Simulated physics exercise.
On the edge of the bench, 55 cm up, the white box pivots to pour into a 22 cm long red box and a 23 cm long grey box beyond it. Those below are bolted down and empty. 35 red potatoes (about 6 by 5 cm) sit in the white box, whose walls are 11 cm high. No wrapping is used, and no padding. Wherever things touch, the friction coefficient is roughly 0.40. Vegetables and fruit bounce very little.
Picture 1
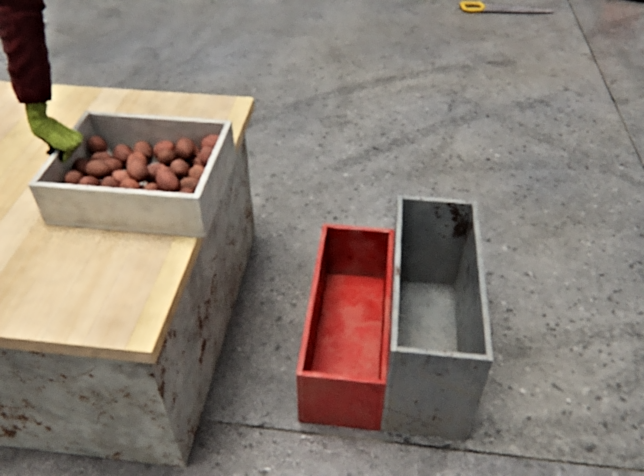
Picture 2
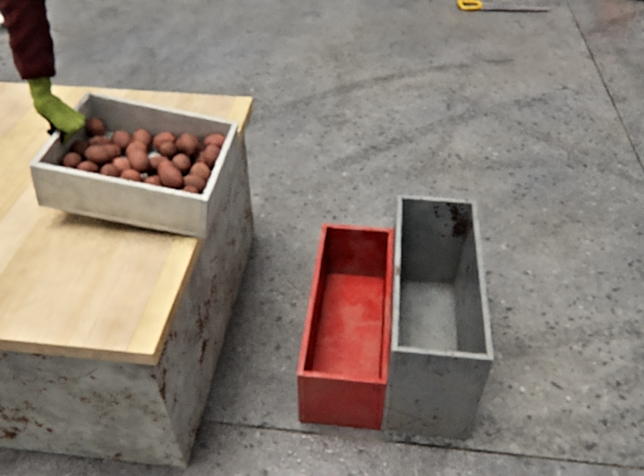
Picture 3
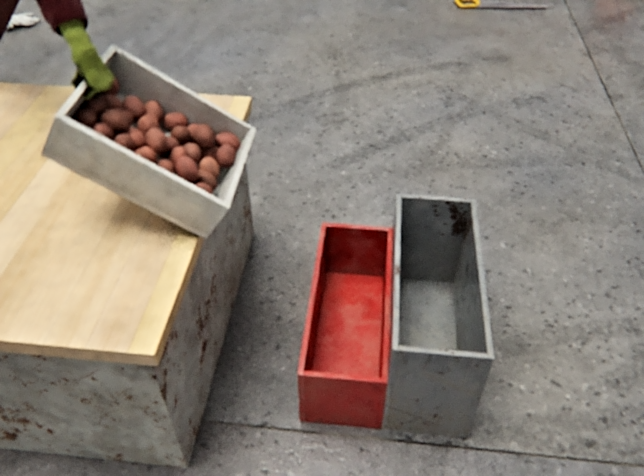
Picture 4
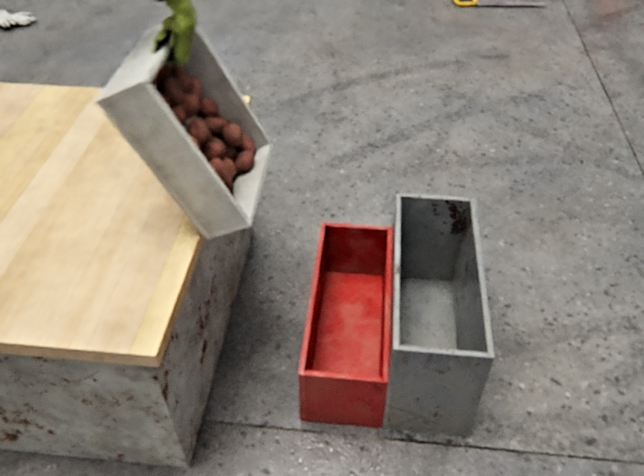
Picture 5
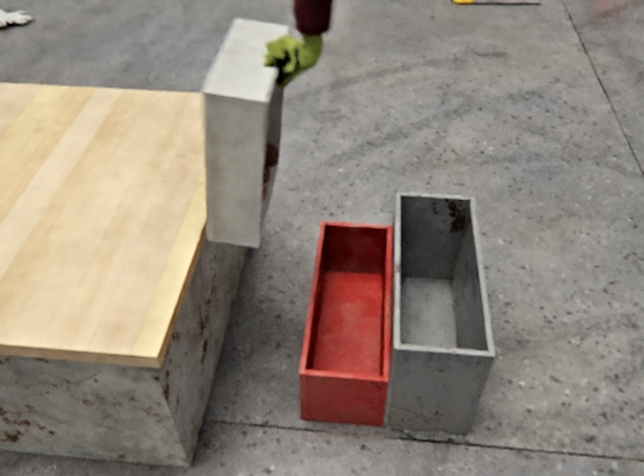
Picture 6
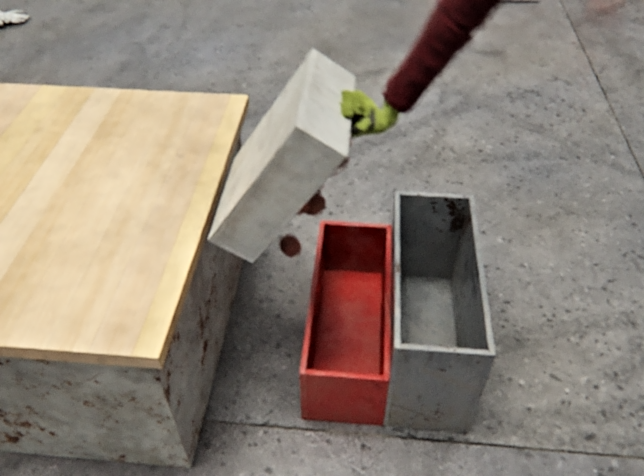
On a concrete floor beside a wooden-topped bench, a green-gloved hand lifts one end of a white box of red potatoes and pivots it steeply over the bench's edge, and a few potatoes drop out near a red box and a grey box.
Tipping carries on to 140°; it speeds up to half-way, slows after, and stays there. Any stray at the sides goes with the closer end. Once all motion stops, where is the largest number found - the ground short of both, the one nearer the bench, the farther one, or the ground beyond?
Largest number: First.
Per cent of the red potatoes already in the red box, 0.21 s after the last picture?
Around 45 per cent at that point.
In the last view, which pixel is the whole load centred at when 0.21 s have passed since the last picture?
Somewhere near (360, 302) in the last picture's pixels.
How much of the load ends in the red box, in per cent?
55 %.
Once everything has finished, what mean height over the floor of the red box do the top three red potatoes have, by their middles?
Roughly 8 centimetres.
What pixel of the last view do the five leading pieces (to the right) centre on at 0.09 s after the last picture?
I'd put their middle close to (401, 203).
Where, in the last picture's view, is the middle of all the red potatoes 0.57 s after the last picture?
I'd place it close to (359, 324) in the last view.
Then, 0.09 s after the last picture, tilt 137°; 5 still in the white box and 30 in the air.
Then, 0.21 s after the last picture, tilt 140°; 16 in the red box, 9 in the grey box and 10 in the air.
Then, 0.36 s after the last picture, tilt 140°; 18 in the red box, 10 in the grey box, 4 on the ground short of the red box and 3 in the air.
Outcome (0.57 s after the last picture), 20 in the red box, 10 in the grey box and 5 on the ground short of the red box.
